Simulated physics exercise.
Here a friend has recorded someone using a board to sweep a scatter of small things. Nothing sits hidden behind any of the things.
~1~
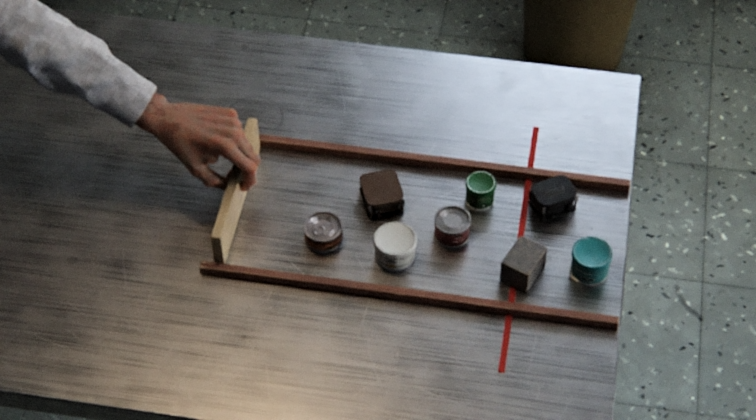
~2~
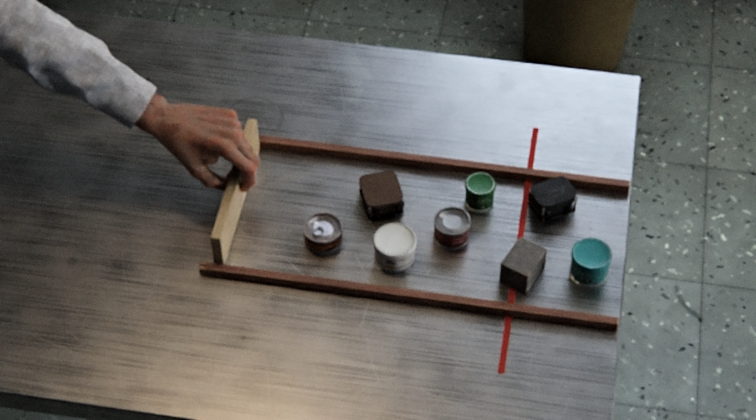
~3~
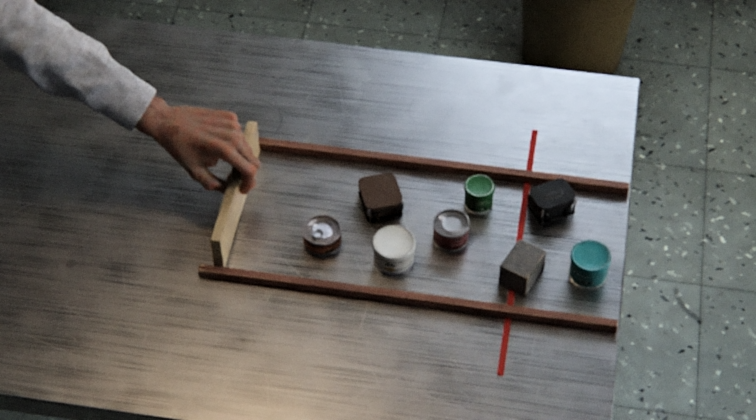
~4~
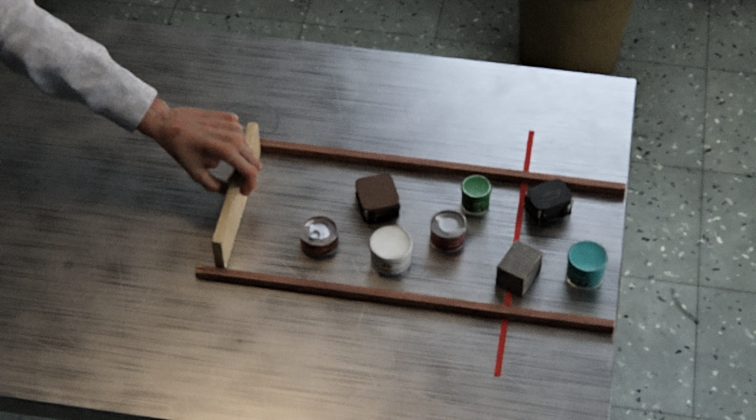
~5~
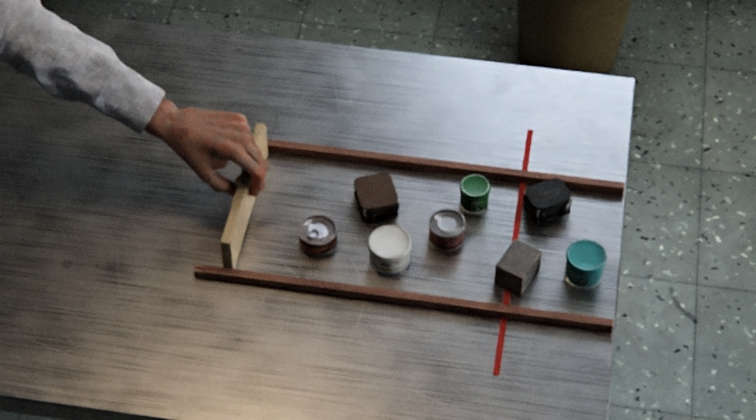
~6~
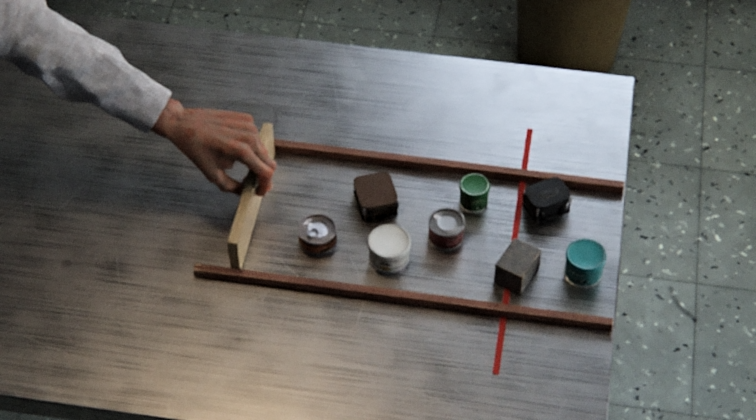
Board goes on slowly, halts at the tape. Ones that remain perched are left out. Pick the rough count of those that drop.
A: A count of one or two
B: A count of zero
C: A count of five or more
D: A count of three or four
A count of zero.
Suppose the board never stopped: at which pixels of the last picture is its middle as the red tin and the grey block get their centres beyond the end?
Near (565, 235) in the first case, near (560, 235) in the other.
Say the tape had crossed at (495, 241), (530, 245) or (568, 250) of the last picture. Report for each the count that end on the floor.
The counts: 0, 0 and 2.
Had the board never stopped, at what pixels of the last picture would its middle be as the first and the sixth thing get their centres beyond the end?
The middle is at about (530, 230), later at about (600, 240).
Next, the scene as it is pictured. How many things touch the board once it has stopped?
Result: 3 in all.
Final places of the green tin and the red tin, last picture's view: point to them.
The green tin stops around (569, 198); the red tin around (567, 247).
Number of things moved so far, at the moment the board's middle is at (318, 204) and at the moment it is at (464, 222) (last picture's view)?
By the first moment it's 1, by the second it's 7.
A little later, none off yet; turquoise pot at rest near (585, 264); black case at rest near (547, 200); grey block at rest near (517, 266).
Next, none off yet; turquoise pot at rest near (585, 264); black case shifted a little near (571, 200); grey block shifted a little near (530, 273).
When it is over, the number that fall off is zero.
